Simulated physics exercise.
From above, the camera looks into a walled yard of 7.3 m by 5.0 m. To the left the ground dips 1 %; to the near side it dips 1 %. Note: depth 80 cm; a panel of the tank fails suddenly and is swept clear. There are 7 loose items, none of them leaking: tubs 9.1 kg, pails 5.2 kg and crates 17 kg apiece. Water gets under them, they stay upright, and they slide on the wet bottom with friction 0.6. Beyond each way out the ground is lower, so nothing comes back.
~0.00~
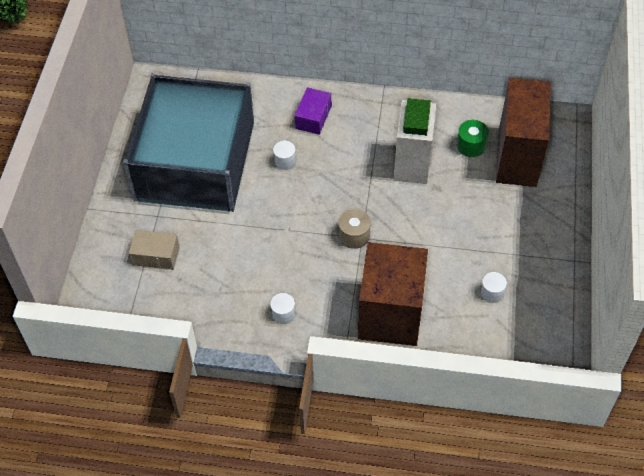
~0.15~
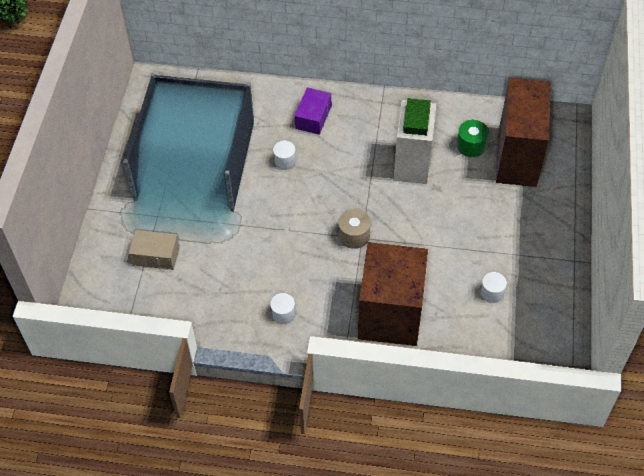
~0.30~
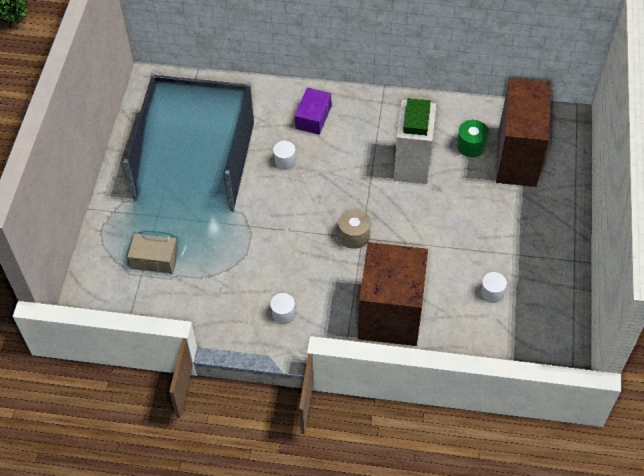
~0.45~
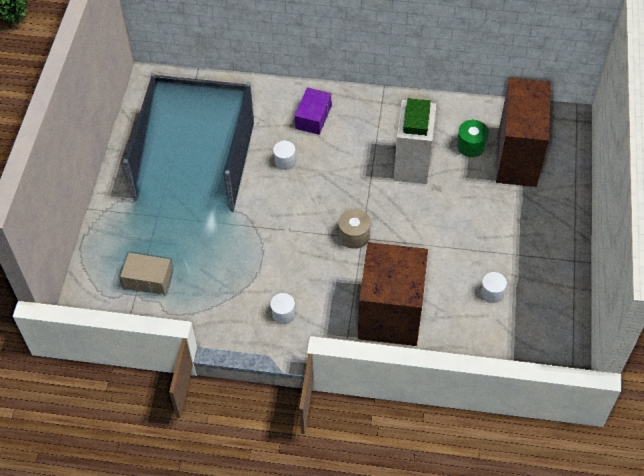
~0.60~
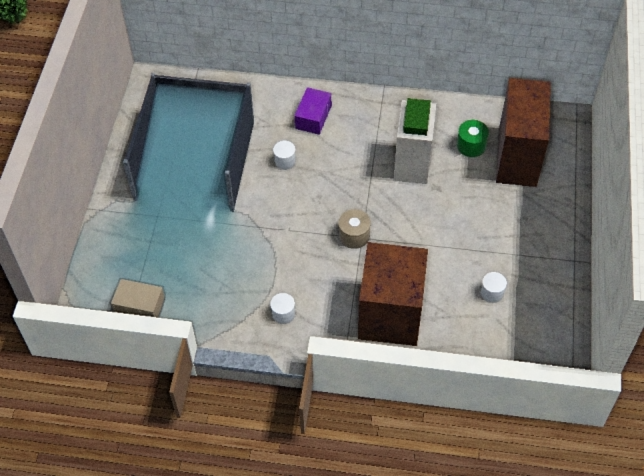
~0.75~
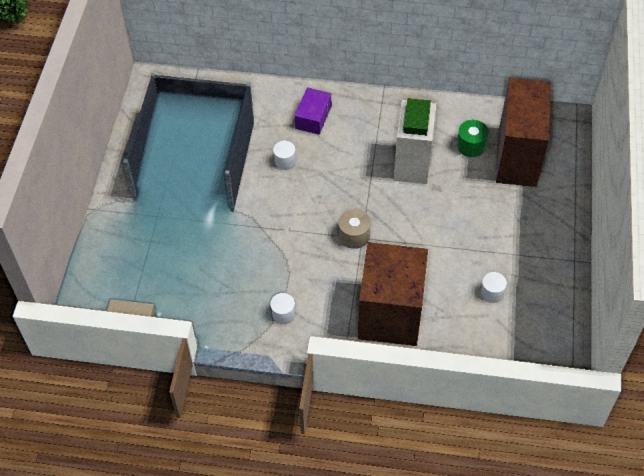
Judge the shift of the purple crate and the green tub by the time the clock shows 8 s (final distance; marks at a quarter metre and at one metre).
Well, the purple crate remains nearly still, and as for the green tub, it remains nearly still.
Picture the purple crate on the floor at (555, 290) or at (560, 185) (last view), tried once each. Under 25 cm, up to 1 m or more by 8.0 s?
Spot one - it barely budges; spot two - it barely budges.
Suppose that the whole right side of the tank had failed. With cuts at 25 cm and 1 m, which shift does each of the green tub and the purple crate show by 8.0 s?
Here's how it goes: The green tub winds up well off, and the purple crate winds up well off.
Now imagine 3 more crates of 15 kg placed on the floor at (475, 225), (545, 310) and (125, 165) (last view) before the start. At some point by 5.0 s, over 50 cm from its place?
Answers, first to last: Not exceeding, not exceeding, exceeding.
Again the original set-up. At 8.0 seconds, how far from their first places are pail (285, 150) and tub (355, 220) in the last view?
0 cm and 30 cm, respectively.
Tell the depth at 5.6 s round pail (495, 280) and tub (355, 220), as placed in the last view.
2 and 3 cm.
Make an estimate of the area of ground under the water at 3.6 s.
Roughly 15 m2 of it is wet.
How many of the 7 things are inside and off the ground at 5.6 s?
Of them, 1.
After 1.6 s the purple crate is near (313, 104), 0.0 m from its start, aground; the green tub is near (474, 131), 0.0 m from its start, aground; 0 of 7 are out; 1 afloat.
After 3.6 s the purple crate is near (313, 104), 0.0 m from its start, aground; the green tub is near (474, 131), 0.0 m from its start, aground; 0 of 7 are out; 1 afloat.
After 5.6 s the purple crate is near (313, 104), 0.0 m from its start, aground; the green tub is near (474, 131), 0.0 m from its start, aground; 0 of 7 are out; 1 afloat.
After 8.0 s the purple crate is near (313, 104), 0.0 m from its start, aground; the green tub is near (474, 131), 0.0 m from its start, aground; 0 of 7 are out; 0 afloat.
